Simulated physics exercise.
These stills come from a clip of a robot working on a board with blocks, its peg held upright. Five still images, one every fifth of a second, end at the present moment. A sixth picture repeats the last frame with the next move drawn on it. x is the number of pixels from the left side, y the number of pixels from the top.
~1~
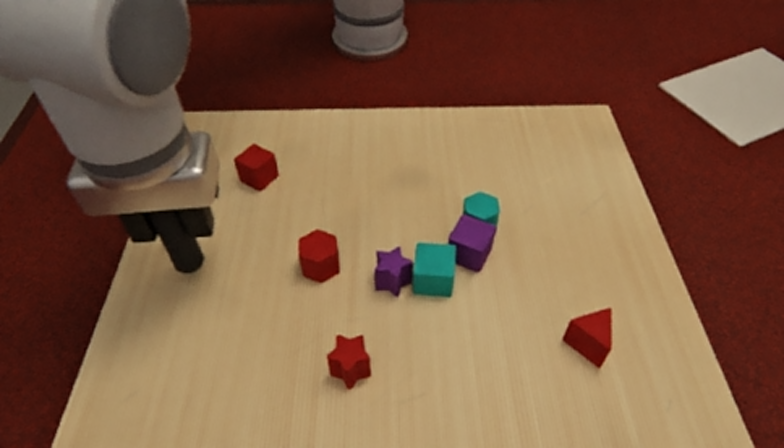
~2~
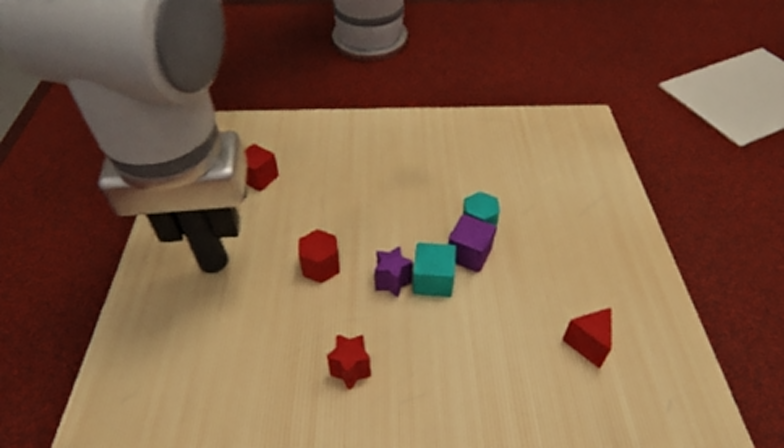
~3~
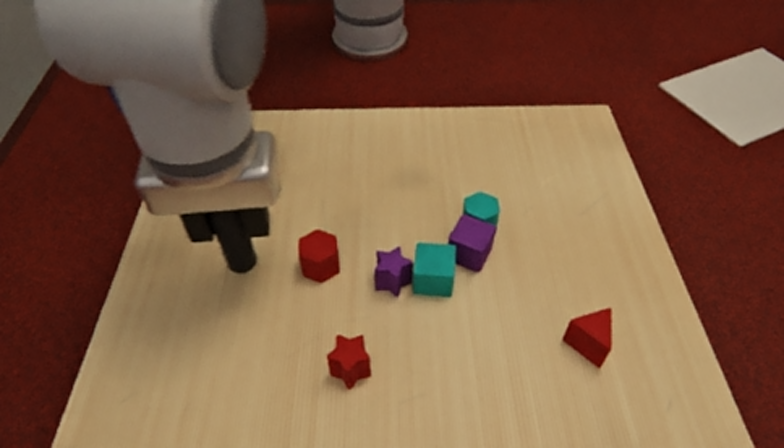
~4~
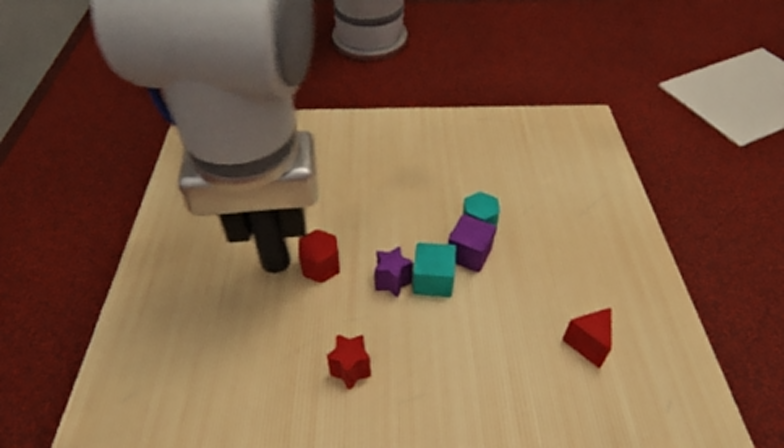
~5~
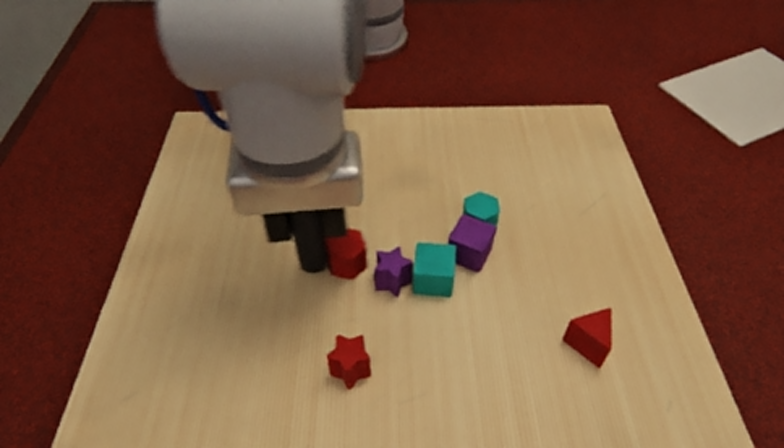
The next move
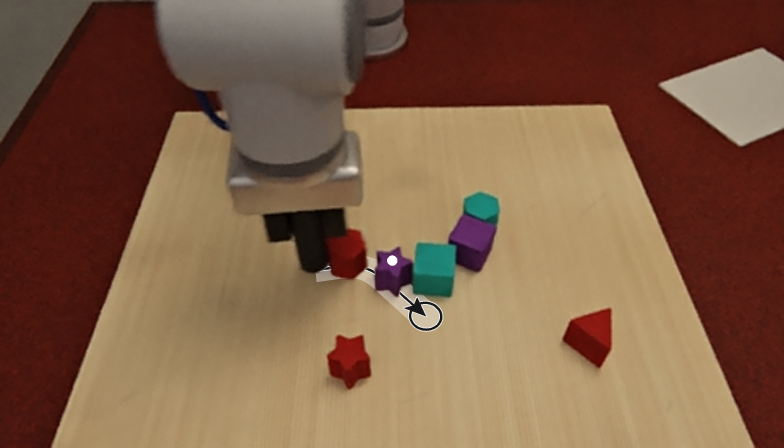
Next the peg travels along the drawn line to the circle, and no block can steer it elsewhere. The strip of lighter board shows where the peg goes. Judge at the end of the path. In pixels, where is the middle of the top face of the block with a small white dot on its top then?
In the picture, that point is around (456, 289).
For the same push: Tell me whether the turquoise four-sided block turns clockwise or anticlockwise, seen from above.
Bird's-eye view: Counterclockwise.
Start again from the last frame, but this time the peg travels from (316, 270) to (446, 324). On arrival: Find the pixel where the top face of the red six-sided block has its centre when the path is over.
Located at (367, 239).
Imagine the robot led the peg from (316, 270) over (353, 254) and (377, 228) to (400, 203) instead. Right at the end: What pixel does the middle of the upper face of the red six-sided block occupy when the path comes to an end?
At the end it should sit near (397, 228).
Drawn move, from (316, 270) through (359, 267) and (394, 288) to (426, 316); the dot is on the purple star block.
What follows on the original path. One third of the way, peg (360, 259); red six-sided block (388, 231); purple star block (401, 260), turned 45° clockwise; turquoise four-sided block (441, 261).
Two thirds of the way, peg (395, 281); red six-sided block (396, 229), turned 20° anticlockwise; purple star block (424, 271), turned 75° clockwise; turquoise four-sided block (465, 268), turned 30° anticlockwise.
At the end, peg (426, 308); red six-sided block (396, 229), turned 20° anticlockwise; purple star block (456, 289), turned 55° clockwise; turquoise four-sided block (487, 270), turned 65° anticlockwise; purple four-sided block still.
